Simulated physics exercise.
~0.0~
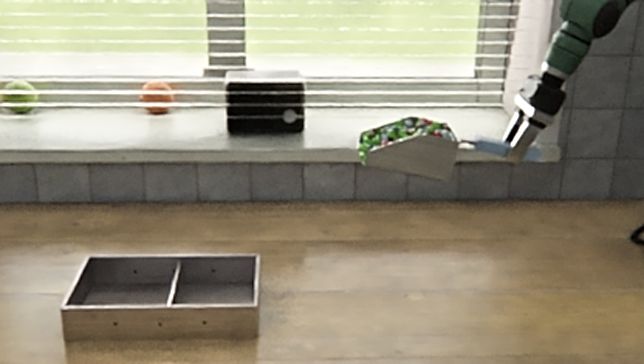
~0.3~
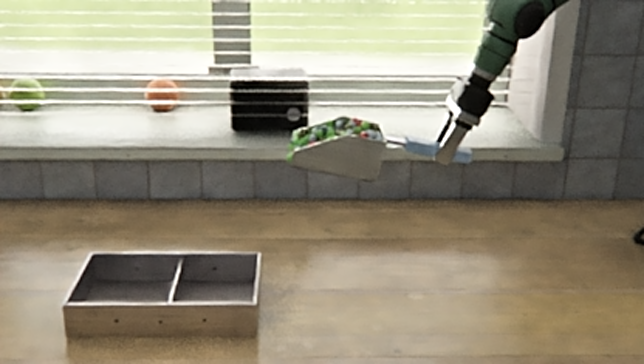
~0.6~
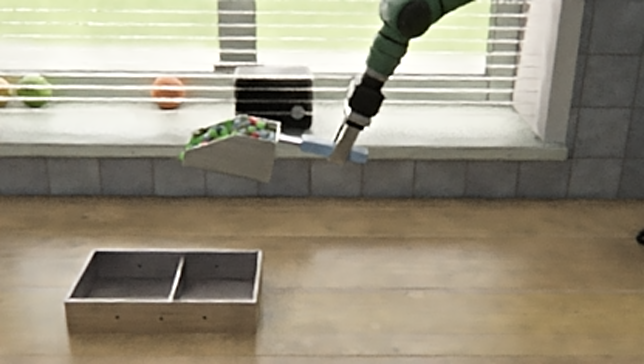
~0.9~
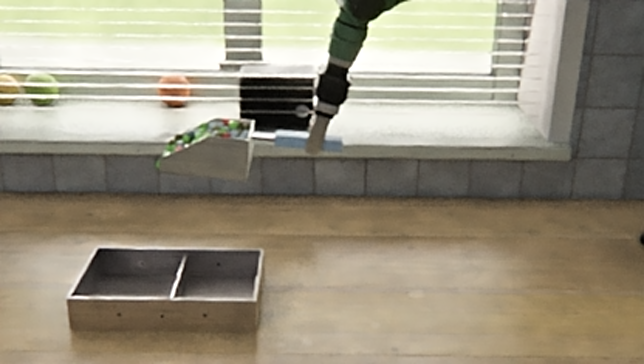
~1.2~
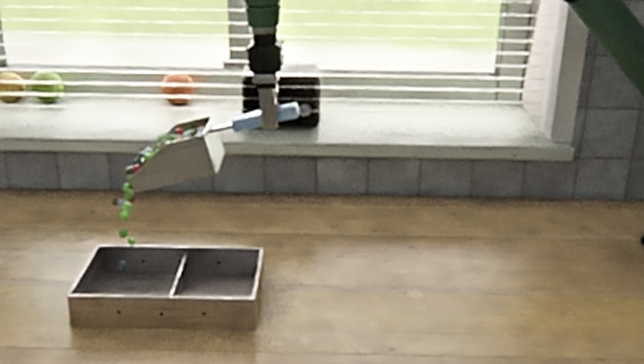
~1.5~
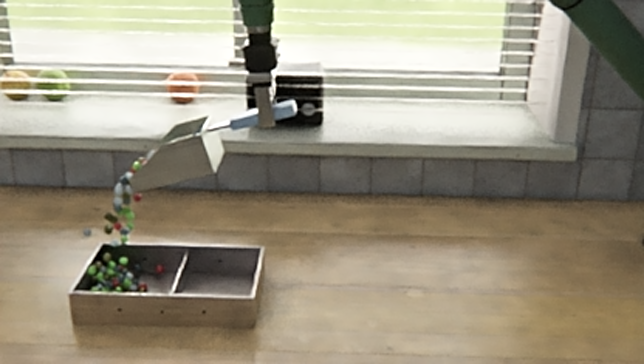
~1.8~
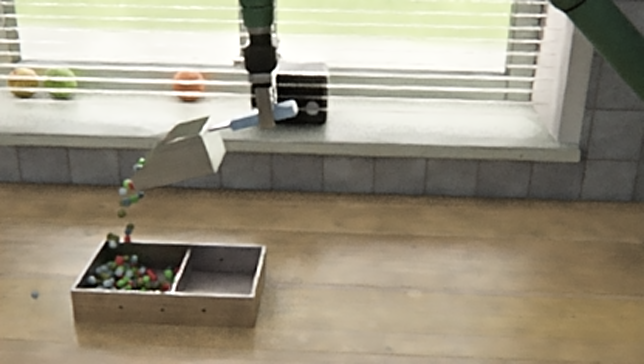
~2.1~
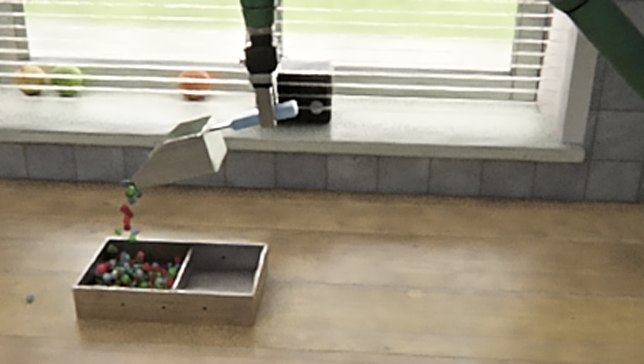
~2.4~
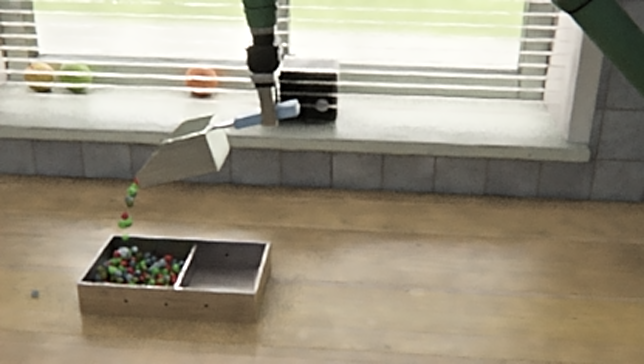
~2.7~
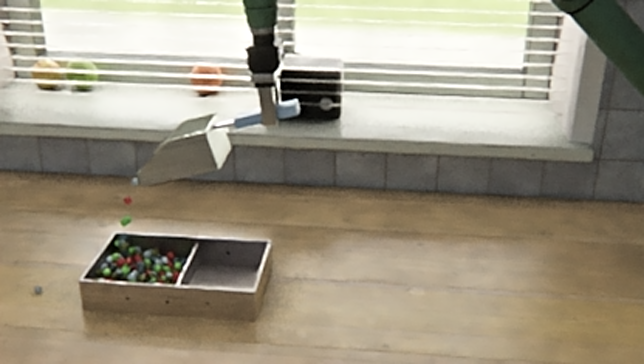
A green and black robot arm carries a pale, open-fronted scoop heaped with small red, green and blue sweets leftward past a bright window with blinds, seen from across a wooden surface. On the sill sit green and orange round objects and a black box, while a shallow two-part wooden box waits below at left. Above it, the scoop tips forward and sweets stream into the left compartment. The arm then holds still as the flow thins to a trickle. Finally the left part holds a colourful pile, the right stays empty, and one stray sweet lies left of the box.
